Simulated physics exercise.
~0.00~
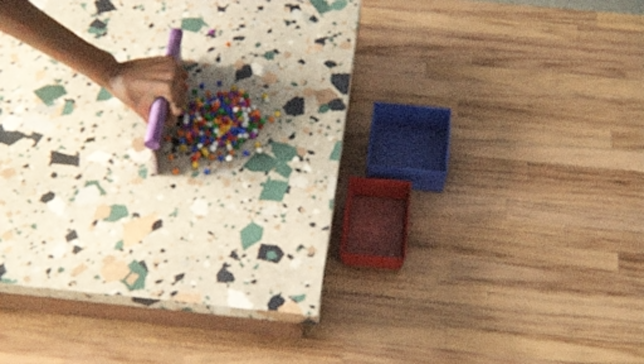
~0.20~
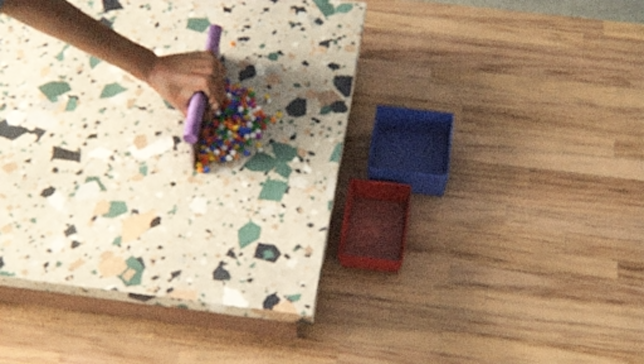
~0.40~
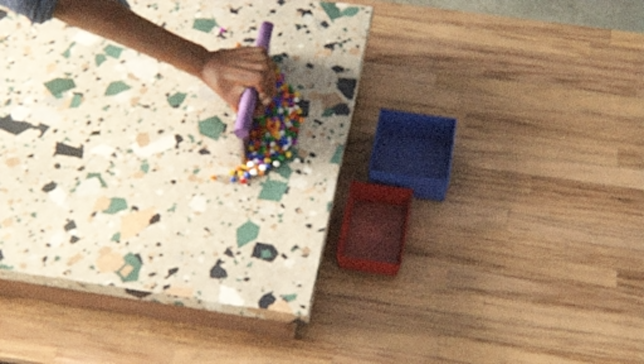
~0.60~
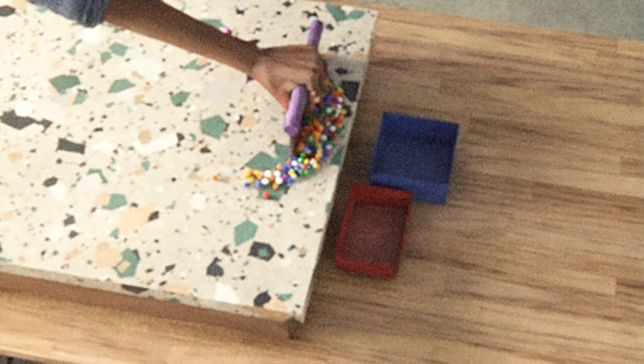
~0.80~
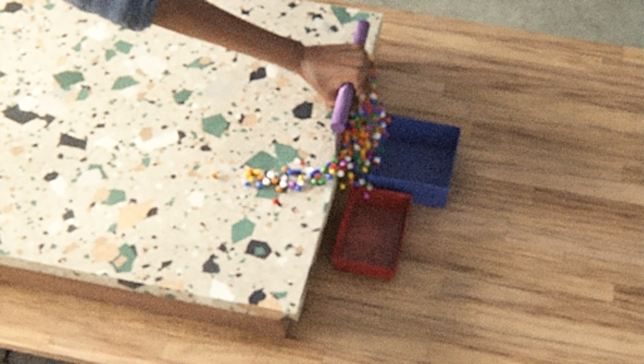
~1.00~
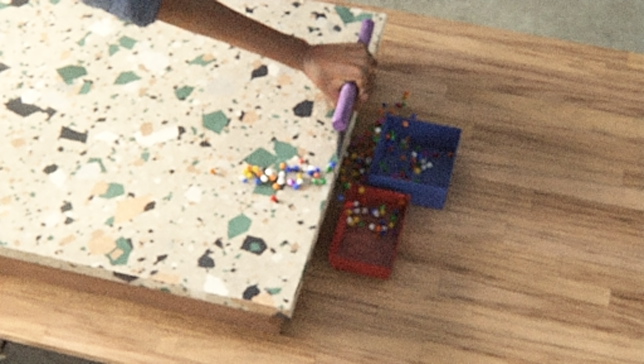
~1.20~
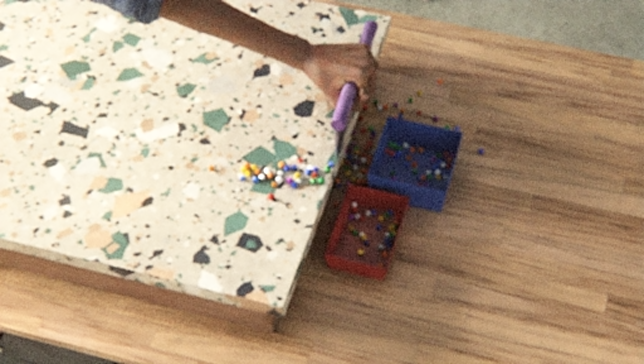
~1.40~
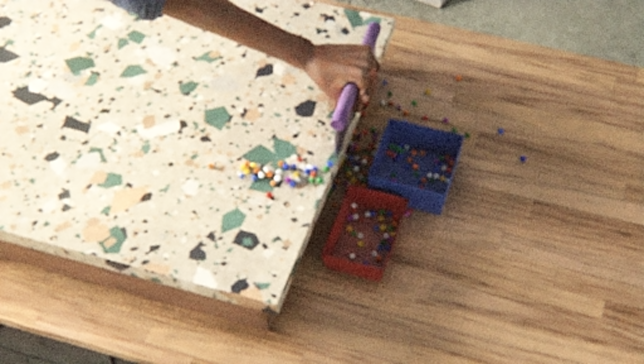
A hand pushes colourful beads off a speckled tabletop, some landing in red and blue trays.
